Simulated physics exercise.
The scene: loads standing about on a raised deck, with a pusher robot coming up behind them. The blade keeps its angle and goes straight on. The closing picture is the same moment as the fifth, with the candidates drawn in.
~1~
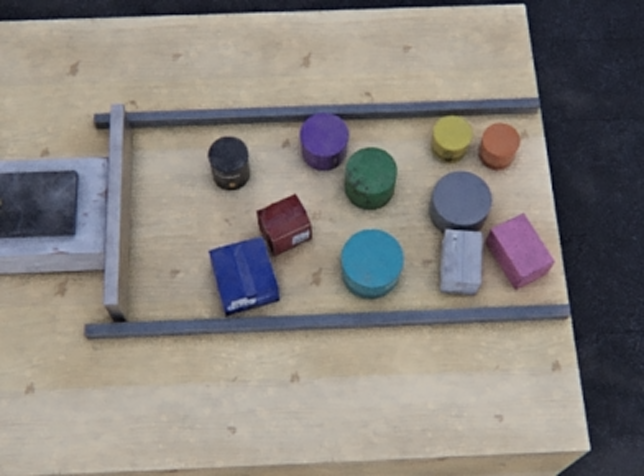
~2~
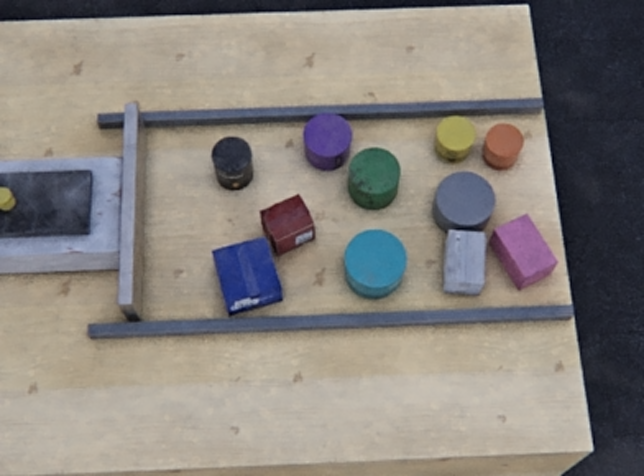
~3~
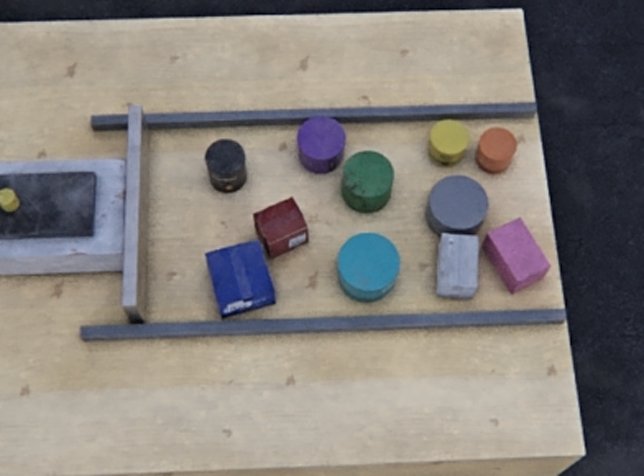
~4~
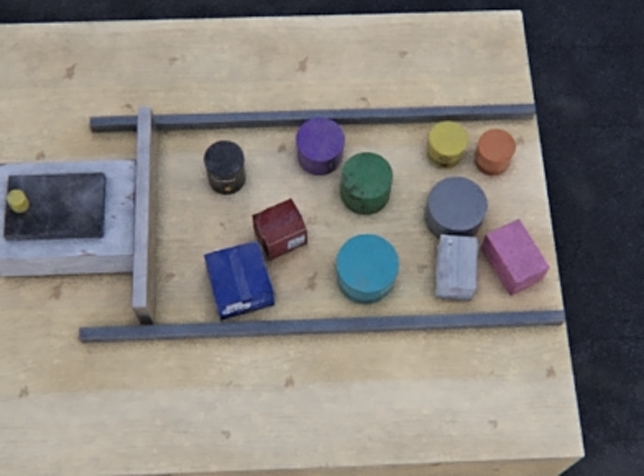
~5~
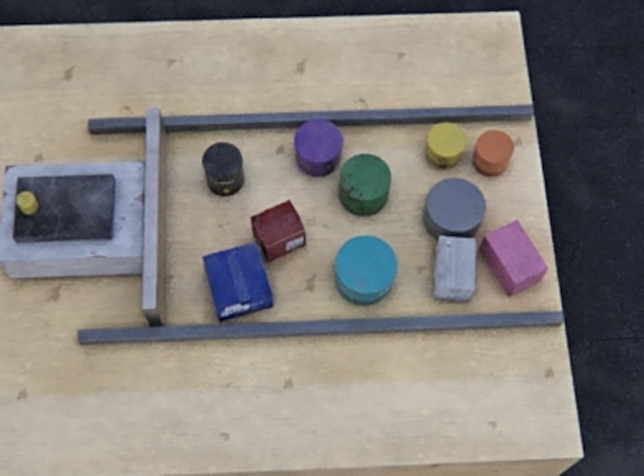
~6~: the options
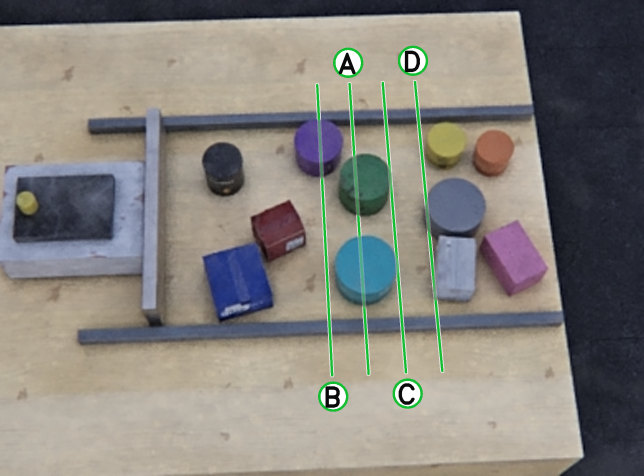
A grey pusher robot with a wide front bar is at the left of a pale wooden deck, seen from high above. Between two dark rails stand black, purple, green, yellow and orange pails or canisters towards the back, a grey one at right, turquoise nearer the front, and red, blue, pale grey and pink boxes. The robot creeps right, touching none of the still loads, while the camera shifts slightly.
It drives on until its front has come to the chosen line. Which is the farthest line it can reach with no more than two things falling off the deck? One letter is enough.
At D, and not beyond.
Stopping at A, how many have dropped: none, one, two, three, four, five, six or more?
In all, none.
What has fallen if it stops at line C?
The pink crate.
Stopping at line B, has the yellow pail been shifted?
No.
On the marked copy, A at (359, 220); B at (324, 221); C at (394, 219); D at (428, 218).
With D. Early on, robot (174, 203); blue parcel (291, 283); black pail (280, 168).
Further on, robot (276, 200); pink crate (532, 254); white parcel (498, 265).
At the end, robot (350, 197); pink crate over the edge; white parcel over the edge; two fallen.
As for the rest, A is within the limit but short; B is within the limit but short; C is within the limit but short.
